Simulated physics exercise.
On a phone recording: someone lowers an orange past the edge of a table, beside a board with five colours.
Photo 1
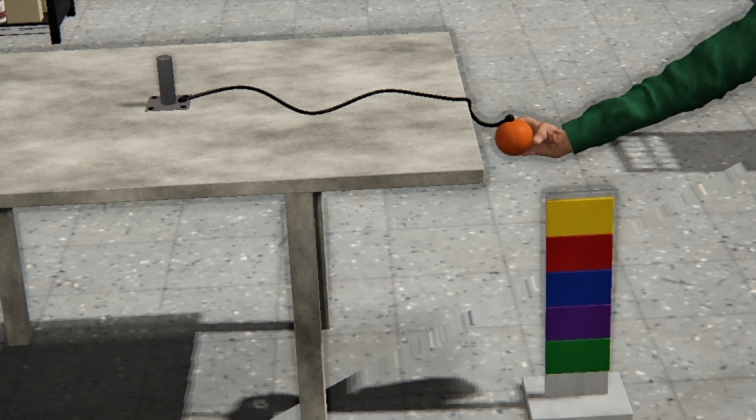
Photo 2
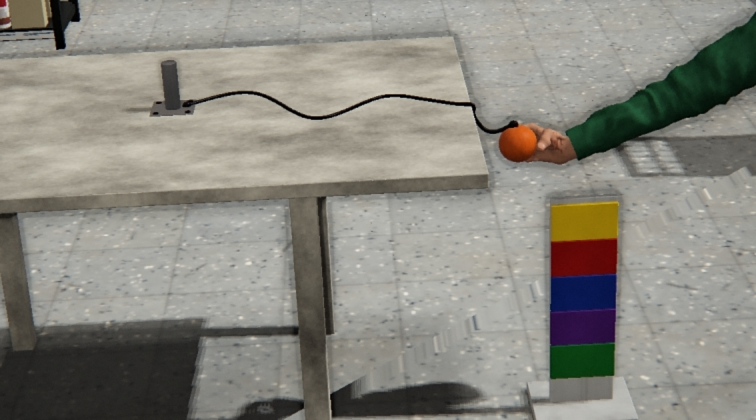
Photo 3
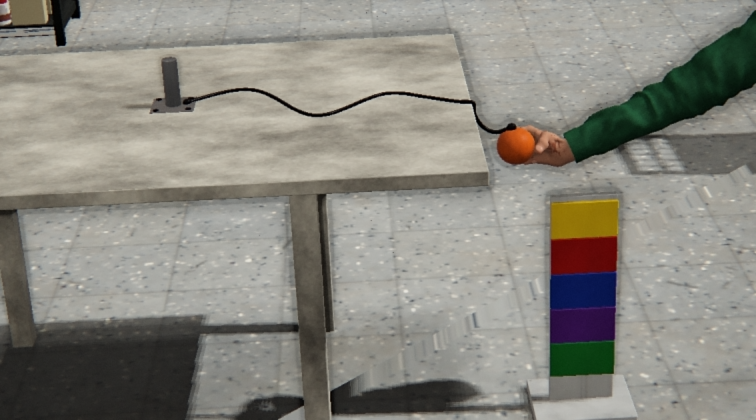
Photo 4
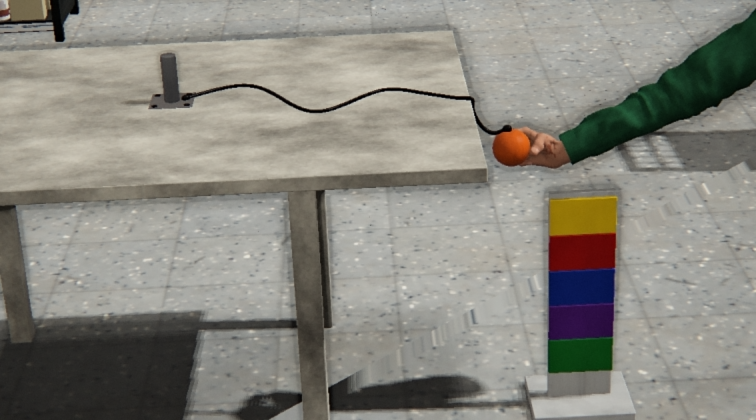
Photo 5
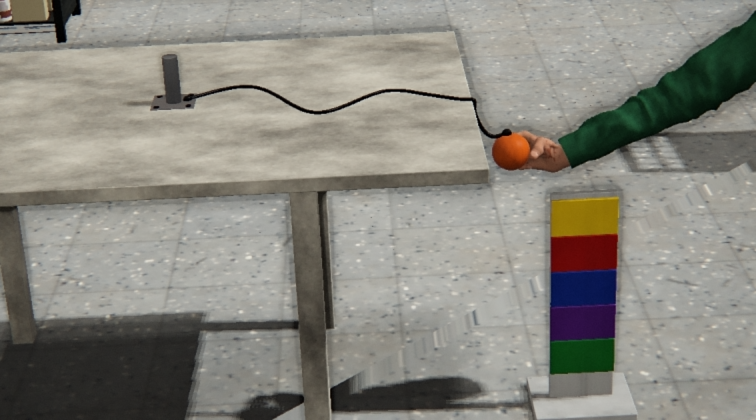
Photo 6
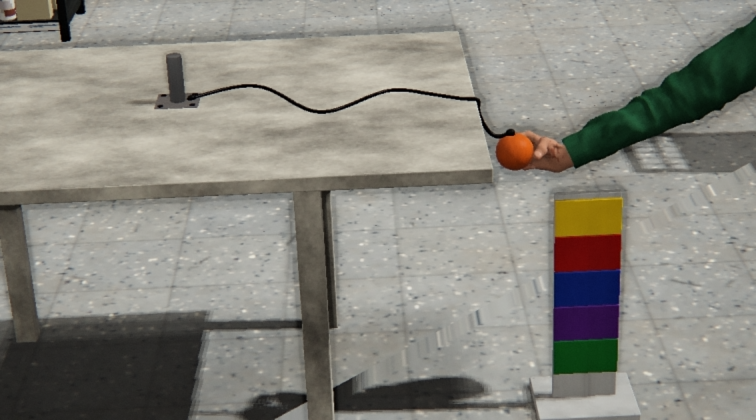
At the start, a hand in a green sleeve holds an orange ball just past the table's right edge, tied by a wavy black cord to a small post, beside a board with five colours. The view shifts slightly while the hand lowers the ball a little, still gripping it.
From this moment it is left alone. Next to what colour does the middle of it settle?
Next to red.
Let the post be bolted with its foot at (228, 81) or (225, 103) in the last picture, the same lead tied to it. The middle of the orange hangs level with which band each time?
Blue; blue.
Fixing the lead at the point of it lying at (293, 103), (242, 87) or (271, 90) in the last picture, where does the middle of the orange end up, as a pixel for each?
It ends up near (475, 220) the first time, (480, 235) the second and (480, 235) the third.
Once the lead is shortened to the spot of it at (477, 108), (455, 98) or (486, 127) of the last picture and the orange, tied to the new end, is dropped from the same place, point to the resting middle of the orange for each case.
Respectively (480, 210), (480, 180) and (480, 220).
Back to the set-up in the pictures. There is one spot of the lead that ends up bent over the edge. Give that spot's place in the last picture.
Around (404, 90).
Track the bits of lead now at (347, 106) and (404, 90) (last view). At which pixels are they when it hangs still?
Near (405, 100) and (477, 106).
Early on, orange near (512, 236); level with yellow.
Midway, orange near (459, 246); level with red.
Near the end, orange near (490, 252); level with red.
Finally, orange near (482, 253); level with red. The red one.
